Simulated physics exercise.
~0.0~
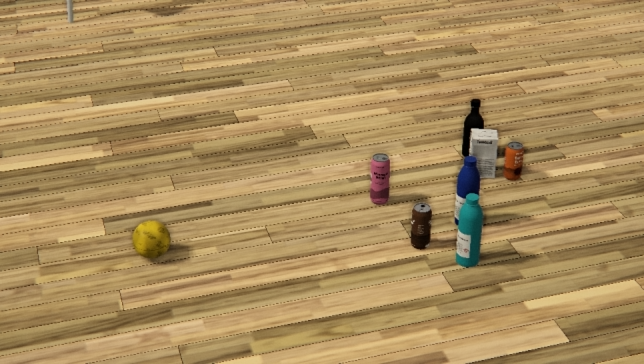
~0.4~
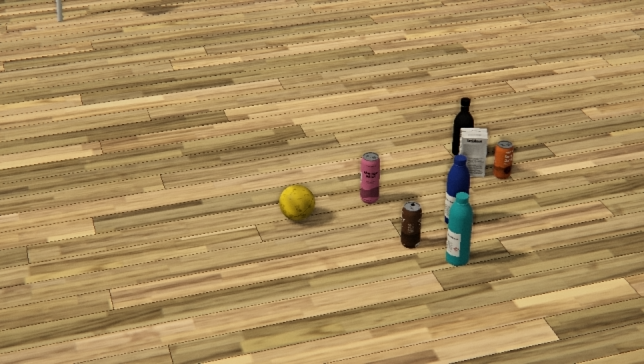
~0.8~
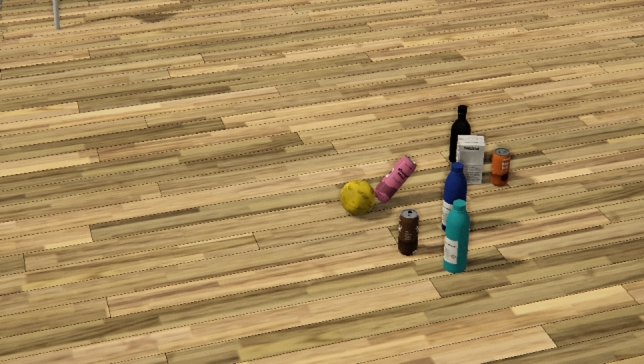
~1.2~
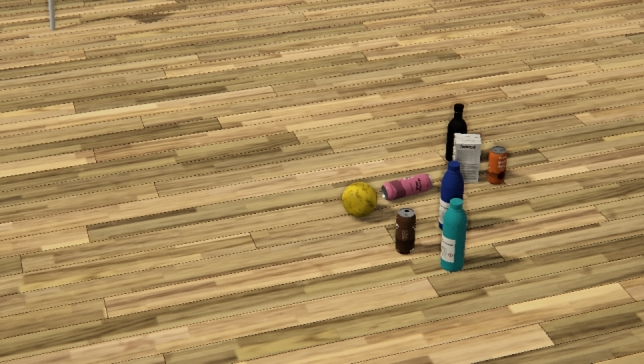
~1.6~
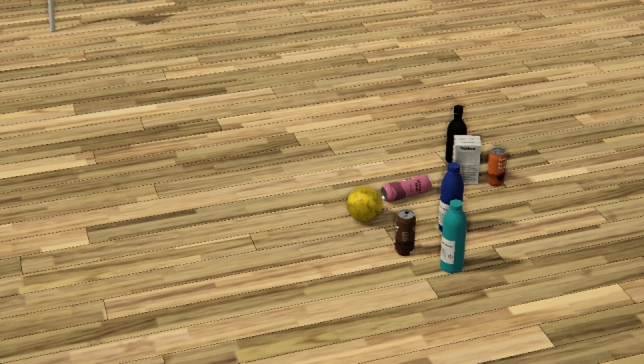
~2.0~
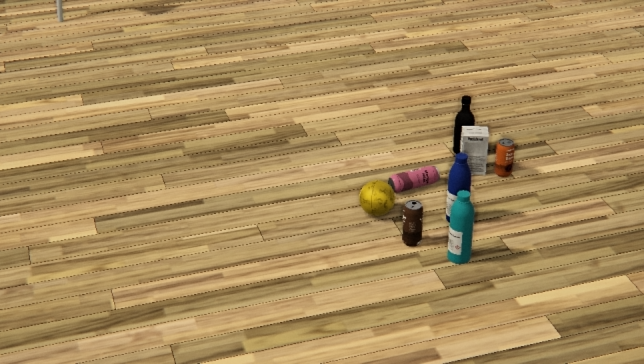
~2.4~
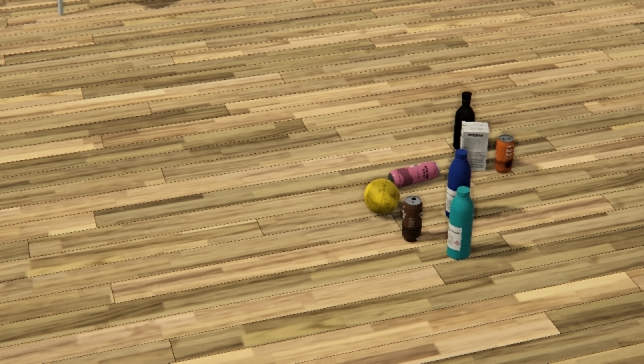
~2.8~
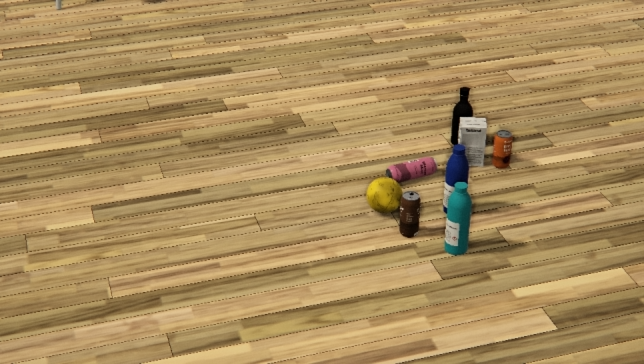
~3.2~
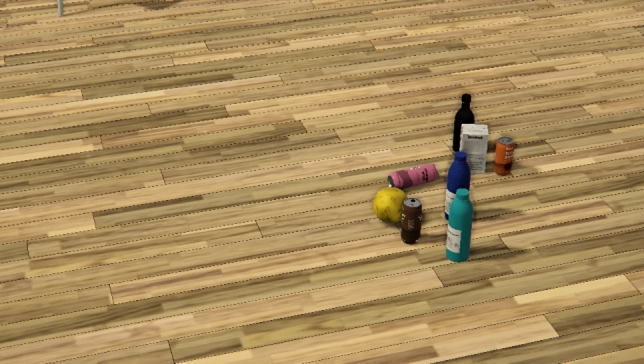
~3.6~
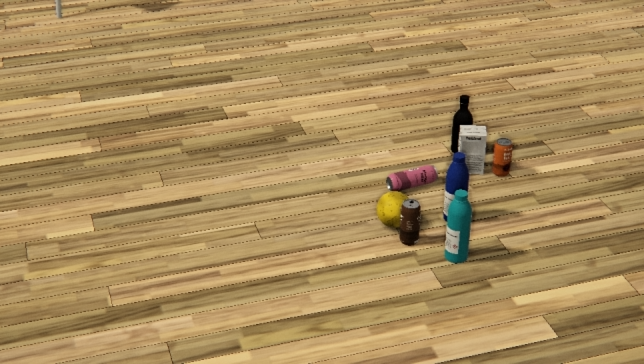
A yellow ball rolled right across the wooden floor and knocked over the pink can, then crept onward and ended up close beside the brown can, while the bottles, the white carton and the other cans all stayed standing.
